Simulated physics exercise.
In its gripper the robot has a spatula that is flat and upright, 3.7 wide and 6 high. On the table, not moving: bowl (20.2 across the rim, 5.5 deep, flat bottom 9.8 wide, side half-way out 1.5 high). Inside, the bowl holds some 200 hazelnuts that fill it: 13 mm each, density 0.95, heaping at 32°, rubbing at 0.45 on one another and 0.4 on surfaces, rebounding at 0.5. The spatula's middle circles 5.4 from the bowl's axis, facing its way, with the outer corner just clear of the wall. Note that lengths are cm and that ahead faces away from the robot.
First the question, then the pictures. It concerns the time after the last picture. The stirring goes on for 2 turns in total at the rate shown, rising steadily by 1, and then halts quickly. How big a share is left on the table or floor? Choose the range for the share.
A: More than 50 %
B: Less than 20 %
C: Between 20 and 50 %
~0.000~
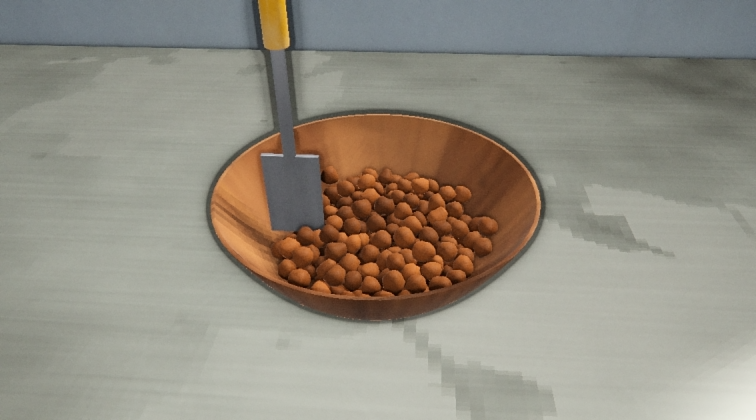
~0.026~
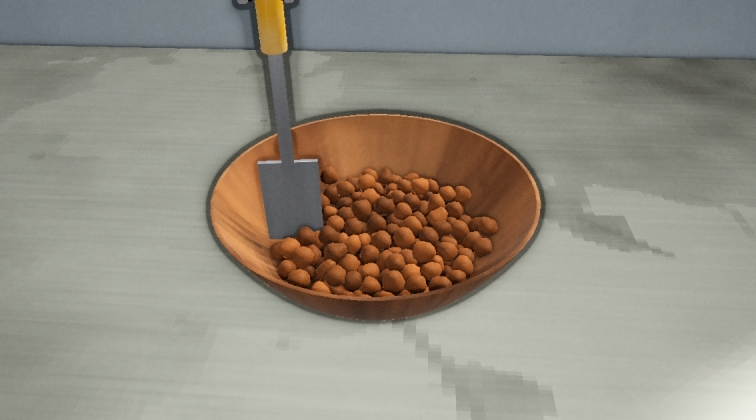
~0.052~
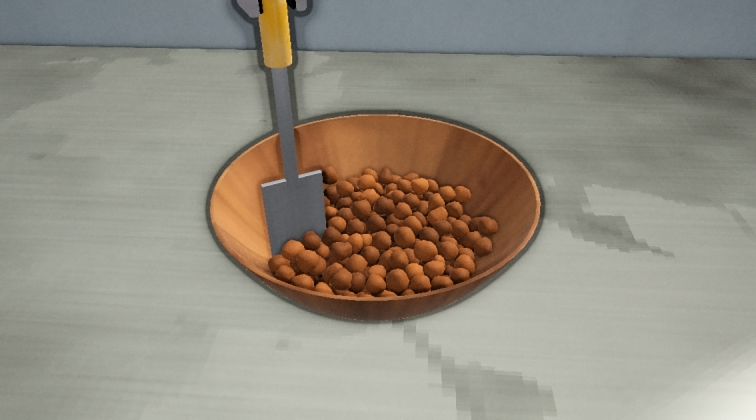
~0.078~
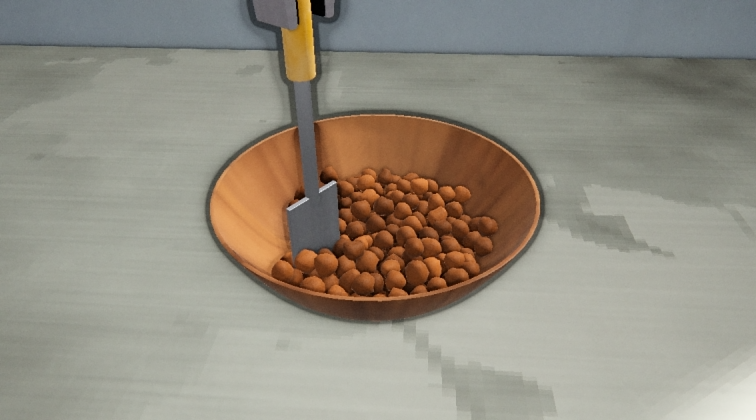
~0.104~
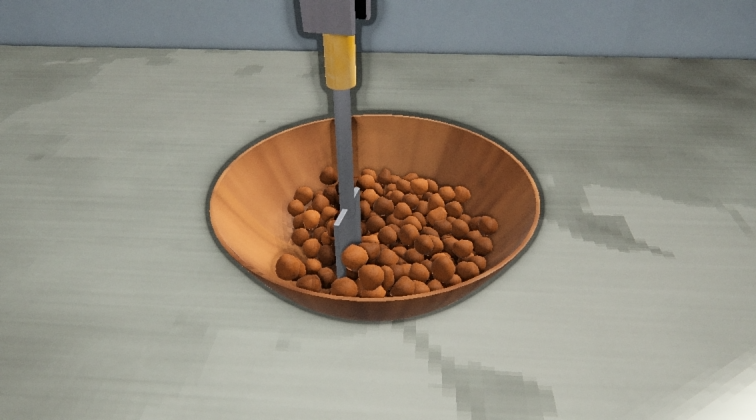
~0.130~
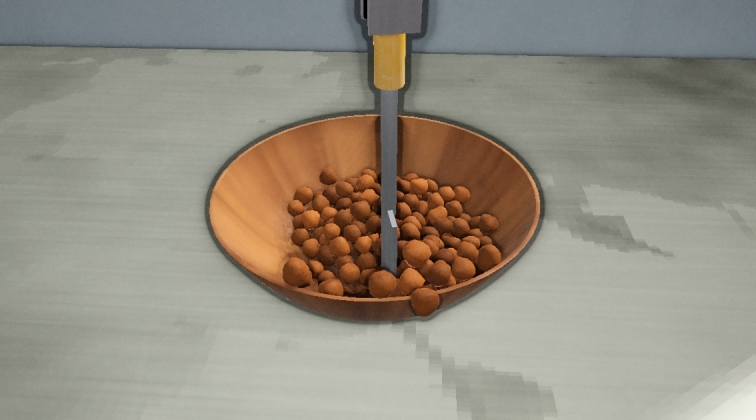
Between 20 and 50 % (C).
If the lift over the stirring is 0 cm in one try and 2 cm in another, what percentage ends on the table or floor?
40 and 30 %.
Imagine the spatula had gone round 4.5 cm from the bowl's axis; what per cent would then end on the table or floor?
Close to 35 in a hundred then.
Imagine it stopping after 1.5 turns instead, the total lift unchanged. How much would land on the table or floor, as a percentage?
It would be around 35 per cent.
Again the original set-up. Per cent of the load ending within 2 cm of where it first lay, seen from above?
That comes to some 20 per cent.
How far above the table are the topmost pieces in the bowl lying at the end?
Roughly 4.0 centimetres.
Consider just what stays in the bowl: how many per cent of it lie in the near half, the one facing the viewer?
It comes to near 55 percent.
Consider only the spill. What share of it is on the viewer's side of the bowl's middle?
Around 40 percent of it.
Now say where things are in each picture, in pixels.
In the first frame, spatula neck at (287, 134), 0° round; upper third of the load around (386, 226), from x 280 to 490, top at y 175; 199 in the bowl.
In the second frame, spatula neck at (285, 140), 8° round; upper third of the load around (386, 227), from x 280 to 490, top at y 175.
In the third frame, spatula neck at (289, 156), 30° round; upper third of the load around (379, 241), from x 280 to 490, top at y 175.
In the fourth frame, spatula neck at (310, 172), 54° round; upper third of the load around (387, 248), from x 285 to 490, top at y 175.
In the fifth frame, spatula neck at (346, 182), 79° round; upper third of the load around (398, 247), from x 290 to 490, top at y 175.
In the sixth frame, spatula neck at (389, 183), 103° round; upper third of the load around (424, 248), from x 295 to 490, top at y 175; 197 in the bowl, 2 in flight or on the tool.
By 0.39 s, 342° round, highest piece 9 above the table; 151 in the bowl, 31 on the table or floor, 17 in flight or on the tool.
By 0.64 s, 222° round, highest piece 6 above the table; 137 in the bowl, 61 on the table or floor, 1 in flight or on the tool.
By 0.97 s, 0° round, highest piece 4 above the table; 135 in the bowl, 64 on the table or floor.
By 1.67 s, 0° round, highest piece 4 above the table; 135 in the bowl, 64 on the table or floor.
Final count, 135 in the bowl, 64 on the table or floor. That is 32 % on the table or floor.
